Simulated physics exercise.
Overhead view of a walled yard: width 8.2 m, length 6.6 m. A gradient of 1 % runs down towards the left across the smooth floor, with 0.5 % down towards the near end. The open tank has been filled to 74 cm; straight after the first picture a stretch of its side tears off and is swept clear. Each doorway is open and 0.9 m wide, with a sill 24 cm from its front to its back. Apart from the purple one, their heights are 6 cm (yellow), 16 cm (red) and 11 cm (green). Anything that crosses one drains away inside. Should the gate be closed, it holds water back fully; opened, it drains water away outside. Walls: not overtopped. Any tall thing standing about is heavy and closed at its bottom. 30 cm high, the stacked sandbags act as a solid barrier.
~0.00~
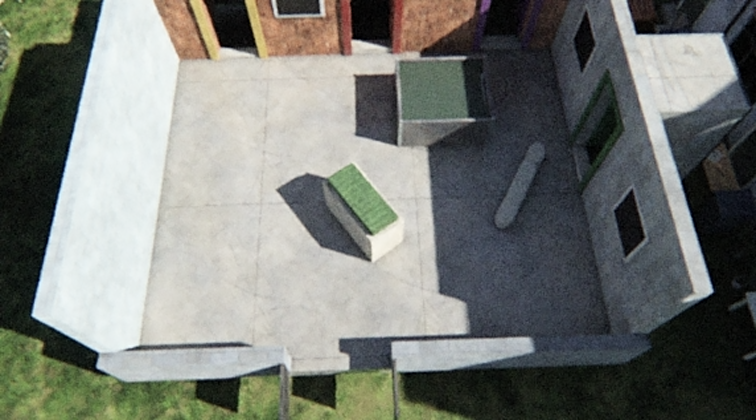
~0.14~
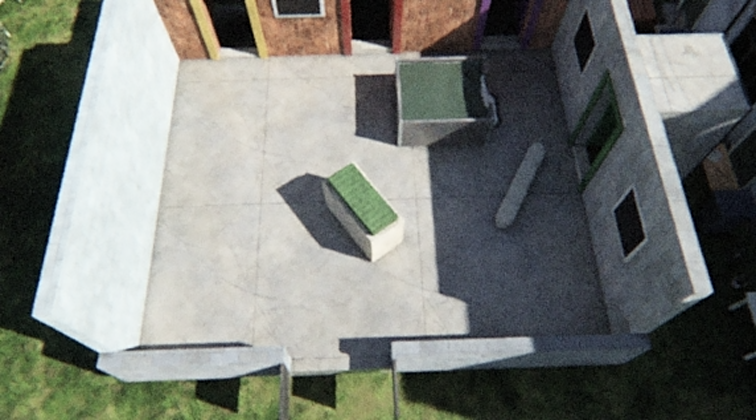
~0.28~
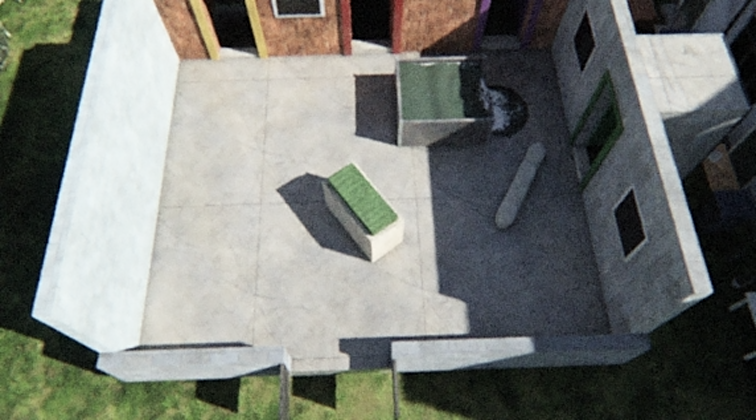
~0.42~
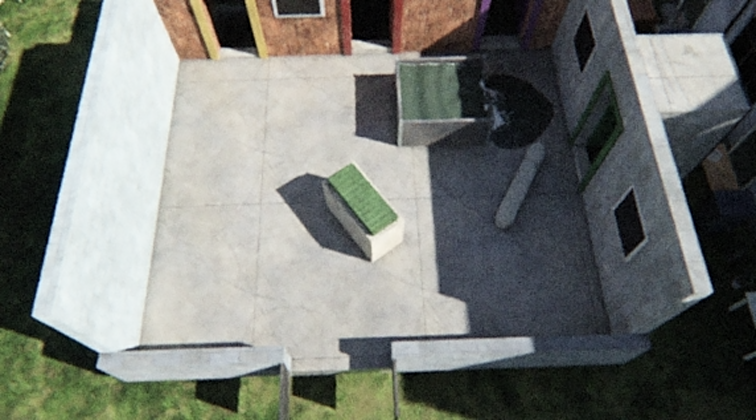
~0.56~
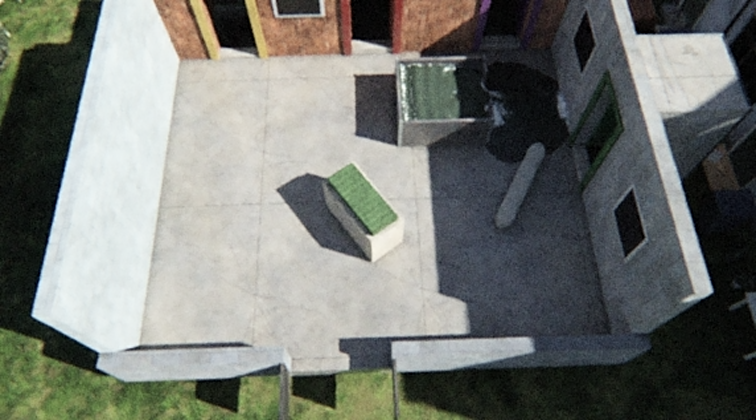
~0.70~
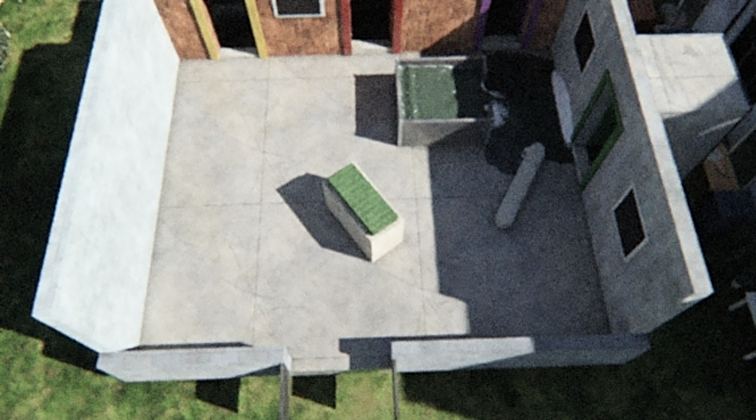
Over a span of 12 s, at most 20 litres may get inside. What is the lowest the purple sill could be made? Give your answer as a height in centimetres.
Around 11 cm high.
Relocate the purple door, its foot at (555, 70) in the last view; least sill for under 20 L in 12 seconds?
24 cm.
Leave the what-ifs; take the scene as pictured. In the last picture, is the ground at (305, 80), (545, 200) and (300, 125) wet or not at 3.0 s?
In turn: Still dry, wet, still dry.
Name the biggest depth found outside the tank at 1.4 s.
Max depth: Around 45 cm.
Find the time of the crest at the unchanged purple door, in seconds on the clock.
Crest at t of about 2.8 s.
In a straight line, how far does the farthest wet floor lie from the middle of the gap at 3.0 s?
Roughly 5.2 metres.
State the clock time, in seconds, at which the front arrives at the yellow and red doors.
It gets to yellow after 4.0 s and to red after 2.8 s.
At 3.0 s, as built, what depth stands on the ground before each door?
Lab note, depth in cm: Yellow 0; red 3; green 13; purple 15.
After 1.4 s water covers 10 % of the floor, deepest (45 cm) near (548, 51); 7 cm at the purple door, 0 litres in over its 17 cm sill.
After 3.0 s water covers 25 % of the floor, deepest (24 cm) near (543, 113); 15 cm at the purple door, 1 litre in over its 17 cm sill.
After 12.0 s water covers 85 % of the floor, deepest (12 cm) near (137, 363); 4 cm at the purple door, 2 litres in over its 17 cm sill.
At the purple door as built, the water arrived by 0.8 s and peaked near 15 cm at 2.8 s.
Run again over the same 12 s with other heights there, 36 litres in over 9 cm, 14 litres over 12 cm. The limit of 20 litres is kept from about 11 cm up.
